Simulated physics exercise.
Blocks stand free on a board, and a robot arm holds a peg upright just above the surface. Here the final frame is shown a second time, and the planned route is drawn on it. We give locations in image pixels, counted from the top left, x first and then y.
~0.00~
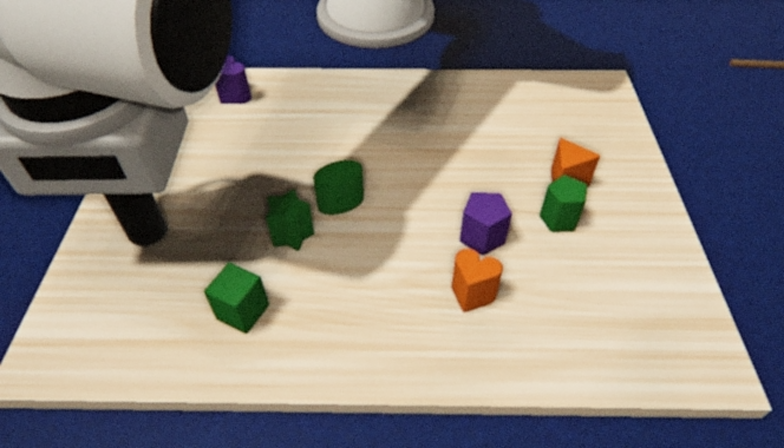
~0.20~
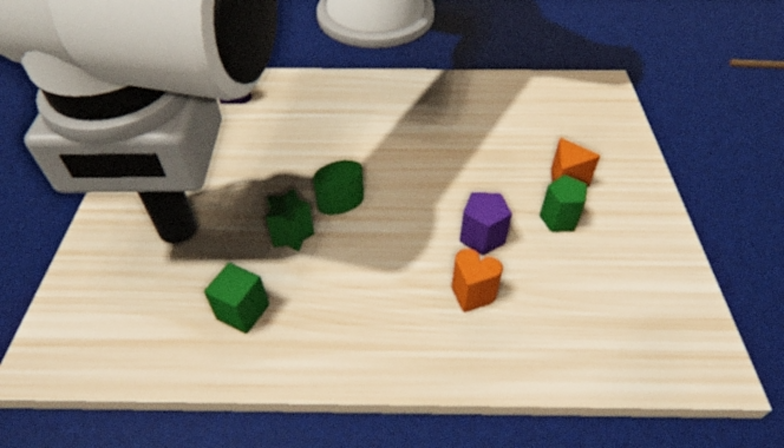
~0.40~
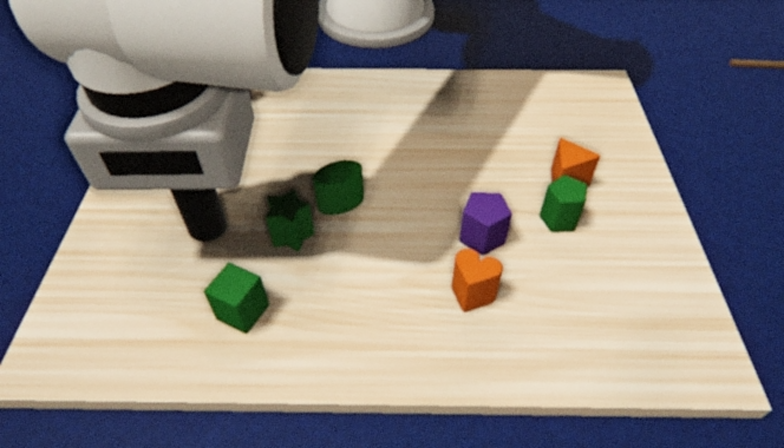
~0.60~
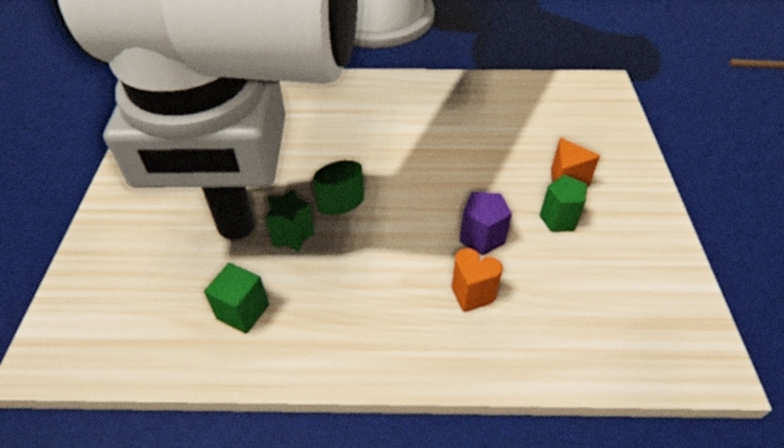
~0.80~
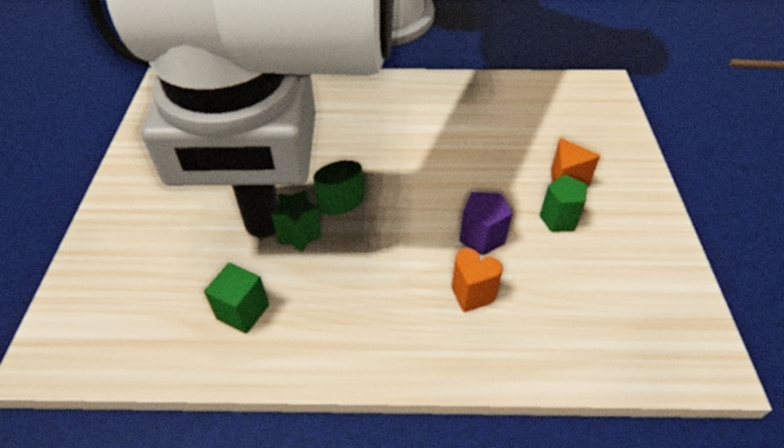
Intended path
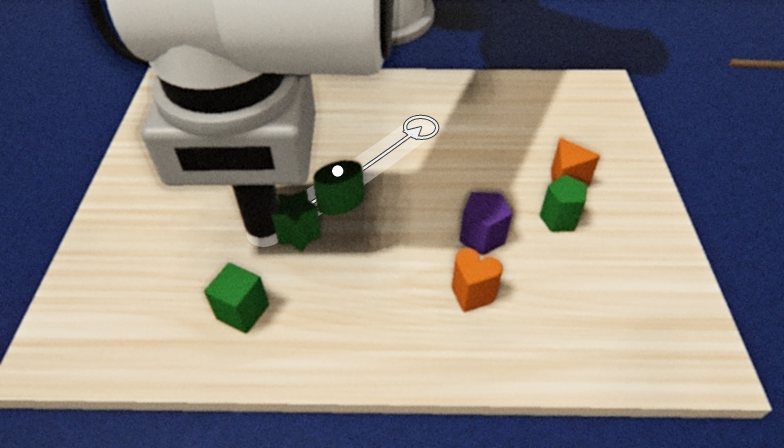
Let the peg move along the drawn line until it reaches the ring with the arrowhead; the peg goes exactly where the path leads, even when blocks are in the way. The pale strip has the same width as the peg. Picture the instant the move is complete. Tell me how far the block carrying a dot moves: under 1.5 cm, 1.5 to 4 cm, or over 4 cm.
The block carrying a dot moves over 4 cm.
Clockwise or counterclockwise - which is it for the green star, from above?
Looking from above, the answer is clockwise.
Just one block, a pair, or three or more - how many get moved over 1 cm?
Most likely two.
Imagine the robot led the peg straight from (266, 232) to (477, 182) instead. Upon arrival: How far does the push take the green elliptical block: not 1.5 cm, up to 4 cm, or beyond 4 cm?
Ends over 4 cm away.
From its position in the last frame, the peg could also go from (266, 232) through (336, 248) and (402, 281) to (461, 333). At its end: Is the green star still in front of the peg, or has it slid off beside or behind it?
I'm fairly sure the green star slides away from the front of the peg at some point.
Path on the board, in a line from (266, 232) to (421, 127); the dot is on the green elliptical block.
On the path given first. One third of the way, peg (325, 185); green star (314, 201), turned 50° clockwise; green elliptical block (367, 162), turned 25° clockwise.
Two thirds of the way, peg (377, 150); green star (314, 201), turned 50° clockwise; green elliptical block (395, 154), turned 100° clockwise.
At the end, peg (421, 119); green square piece in place; green star (314, 201), turned 50° clockwise; green elliptical block (395, 154), turned 100° clockwise.
